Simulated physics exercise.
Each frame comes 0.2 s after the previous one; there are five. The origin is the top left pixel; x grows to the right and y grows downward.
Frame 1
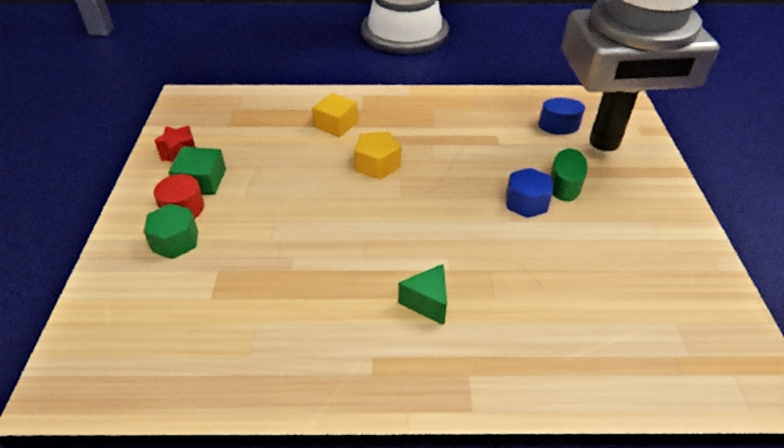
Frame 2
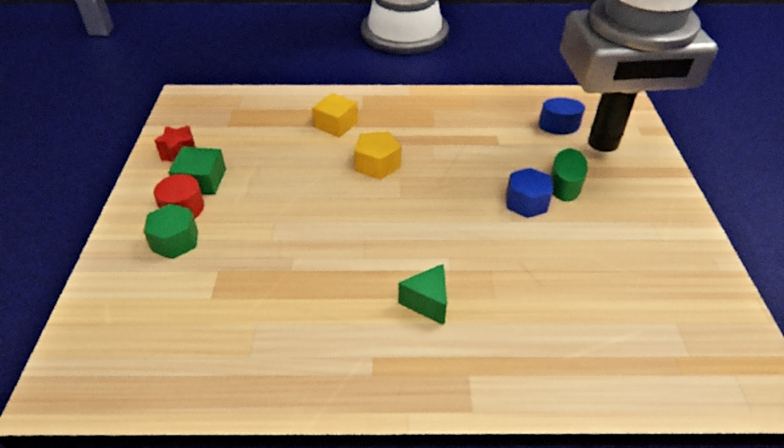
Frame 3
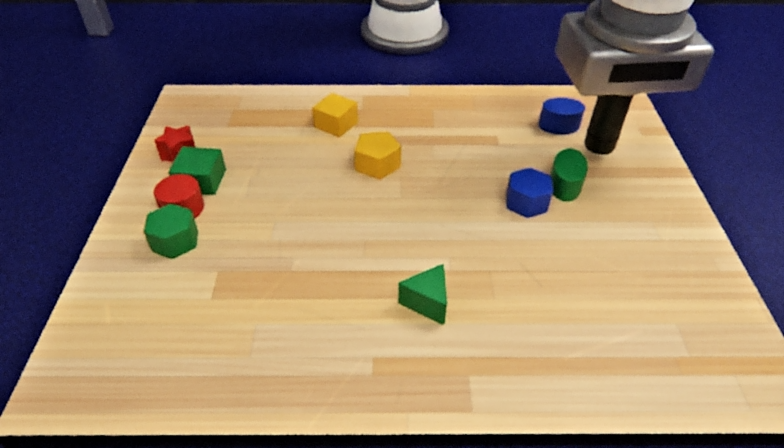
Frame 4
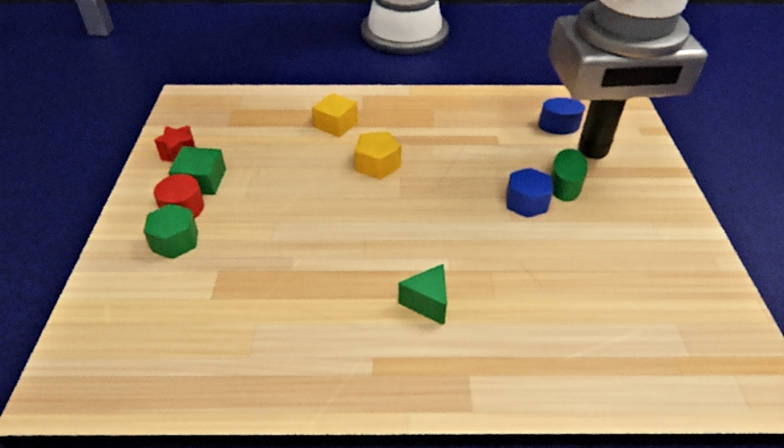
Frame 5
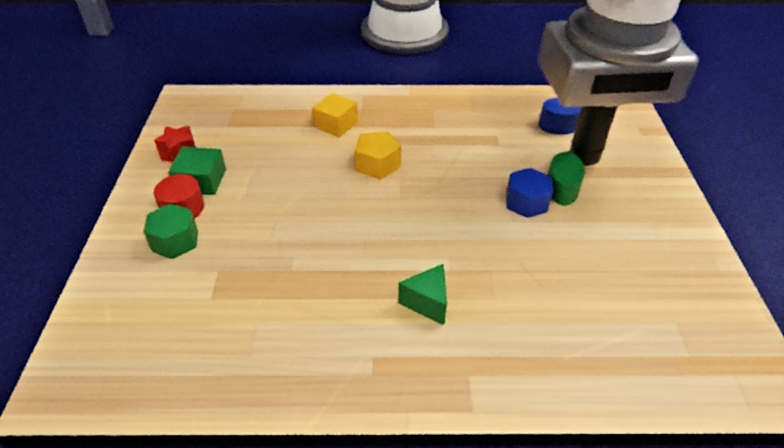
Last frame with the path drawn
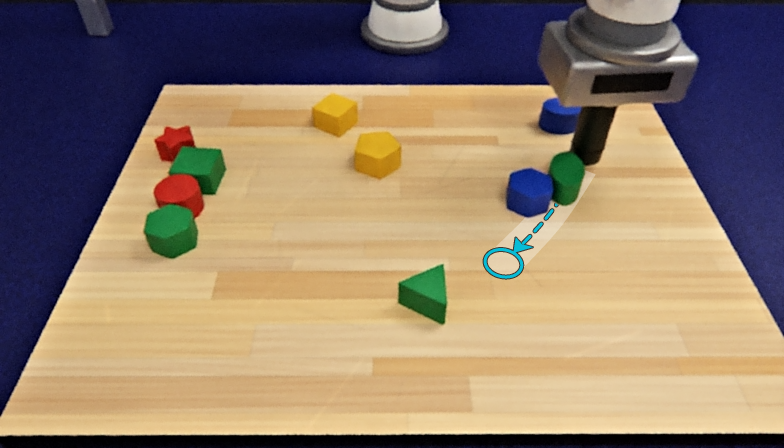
On a wooden board with scattered red, green, yellow and blue blocks, a robot arm holding a dark stick hovers at the upper right, then moves slightly left and toward the viewer, up to the green elliptical block, nudging it slightly.
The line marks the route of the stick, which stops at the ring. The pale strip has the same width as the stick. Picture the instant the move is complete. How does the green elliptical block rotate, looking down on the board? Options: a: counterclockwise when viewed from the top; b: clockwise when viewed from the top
The one that fits is a, counterclockwise when viewed from the top.
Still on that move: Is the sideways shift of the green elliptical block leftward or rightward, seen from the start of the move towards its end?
Measured against the direction from start to end, the green elliptical block shifts toward the left-hand side.
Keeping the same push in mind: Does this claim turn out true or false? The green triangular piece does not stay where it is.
That is false.
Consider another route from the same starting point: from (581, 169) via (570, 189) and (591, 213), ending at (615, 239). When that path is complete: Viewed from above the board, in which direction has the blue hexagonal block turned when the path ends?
From above, it looks like the blue hexagonal block goes clockwise.
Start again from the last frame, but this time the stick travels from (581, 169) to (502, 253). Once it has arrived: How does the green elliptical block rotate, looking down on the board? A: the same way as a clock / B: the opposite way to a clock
(B)
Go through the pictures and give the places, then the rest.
The first picture shows stick tip (604, 143); block tops, green triangular piece (429, 283); blue hexagonal block (531, 182); blue elliptical block (564, 105); green elliptical block (571, 164).
The second picture shows stick (603, 144); blocks unchanged.
The third picture shows stick (599, 147); blocks unchanged.
The fourth picture shows stick (593, 151); blocks unchanged.
The fifth picture shows stick (584, 157); green triangular piece (429, 283); blue hexagonal block (531, 182); blue elliptical block partly hidden; green elliptical block (568, 167).
Path on the board, from (581, 169) via (549, 214), ending at (503, 263).
What follows on the original path. One third of the way, stick (564, 187); blue hexagonal block (513, 197), turned 85° clockwise; green elliptical block (558, 202), turned 30° anticlockwise.
Two thirds of the way, stick (539, 218); blue hexagonal block (501, 203); green elliptical block (552, 237), turned 80° anticlockwise.
At the end, stick (506, 251); green triangular piece in place; blue hexagonal block (493, 204), turned 150° clockwise; blue elliptical block in place; green elliptical block (550, 253), turned 135° anticlockwise.
